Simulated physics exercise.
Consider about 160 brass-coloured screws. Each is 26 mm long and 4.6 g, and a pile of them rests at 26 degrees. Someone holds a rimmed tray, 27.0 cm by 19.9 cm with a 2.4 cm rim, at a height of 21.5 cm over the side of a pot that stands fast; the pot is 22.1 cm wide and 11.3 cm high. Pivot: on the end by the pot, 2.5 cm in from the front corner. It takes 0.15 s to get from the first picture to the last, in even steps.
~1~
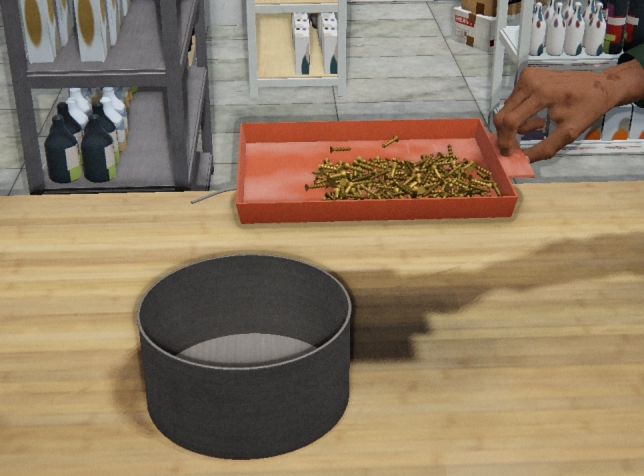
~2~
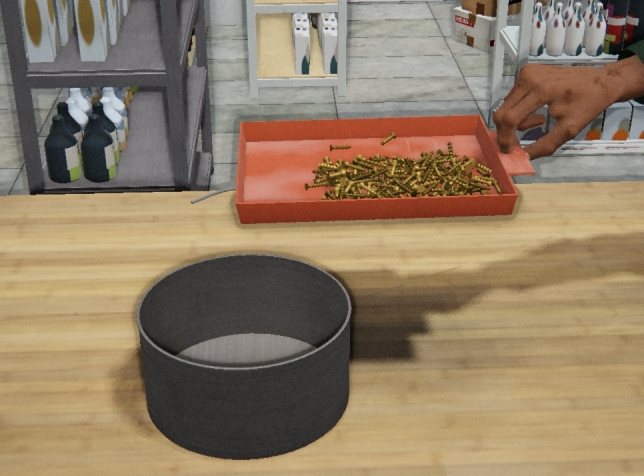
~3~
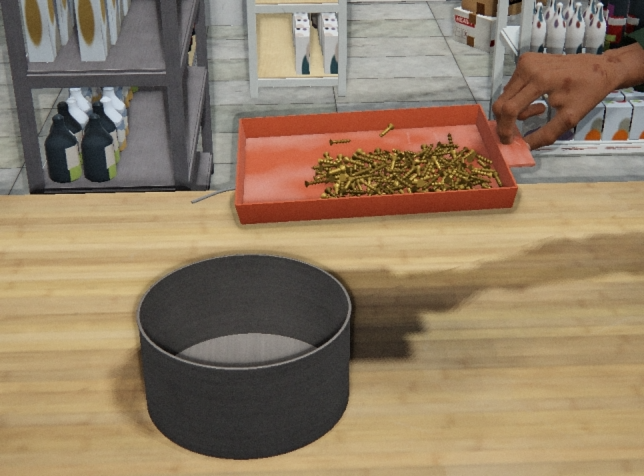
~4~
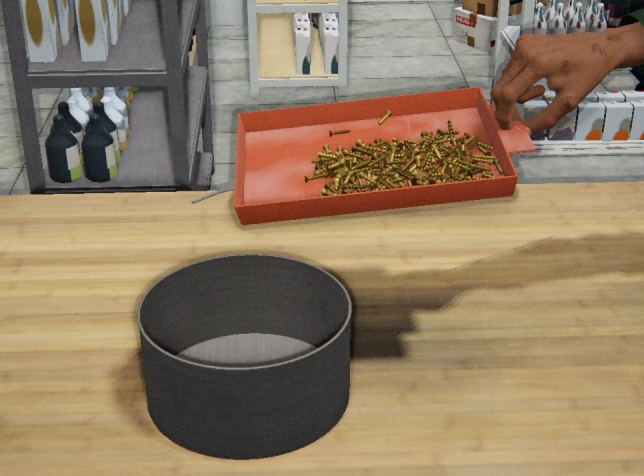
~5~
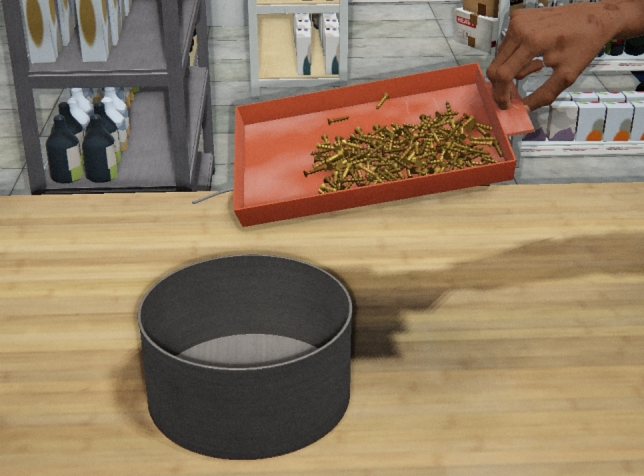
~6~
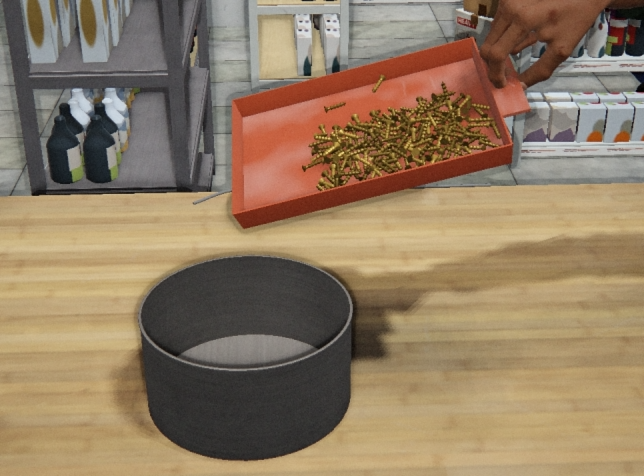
Above a wooden counter, a hand raises the right end of a red tray of screws.
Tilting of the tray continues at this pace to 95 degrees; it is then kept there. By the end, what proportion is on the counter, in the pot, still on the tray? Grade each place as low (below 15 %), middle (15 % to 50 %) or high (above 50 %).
Counter - middle; pot - high; tray - low.
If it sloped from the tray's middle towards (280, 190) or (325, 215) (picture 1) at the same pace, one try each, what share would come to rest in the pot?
That would be close to 60 per cent and then close to 60 per cent.
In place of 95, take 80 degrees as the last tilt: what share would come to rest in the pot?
I'd put it at close to 60 per cent.
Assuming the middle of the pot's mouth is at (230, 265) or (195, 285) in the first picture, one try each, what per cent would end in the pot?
That gives roughly 10 per cent and then 55 per cent.
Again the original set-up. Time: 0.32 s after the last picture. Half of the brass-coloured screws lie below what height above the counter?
About 28 cm.
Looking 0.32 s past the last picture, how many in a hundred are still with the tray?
Roughly 100 percent of the load, I'd say.
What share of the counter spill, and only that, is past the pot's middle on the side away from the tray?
Around 100 per cent, give or take.
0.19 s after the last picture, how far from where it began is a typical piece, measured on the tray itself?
About 2 cm.
Then, 0.19 s after the last picture, tilt 58 degrees; the tray holds 100 %, the pot 0 %.
Then, 0.32 s after the last picture, tilt 85 degrees; the tray holds 100 %, the pot 0 %.
Then, 0.58 s after the last picture, tilt 95 degrees; the tray holds 0 %, the pot 65 %.
In the end, counter 35 %, pot 65 %, tray 0 %.
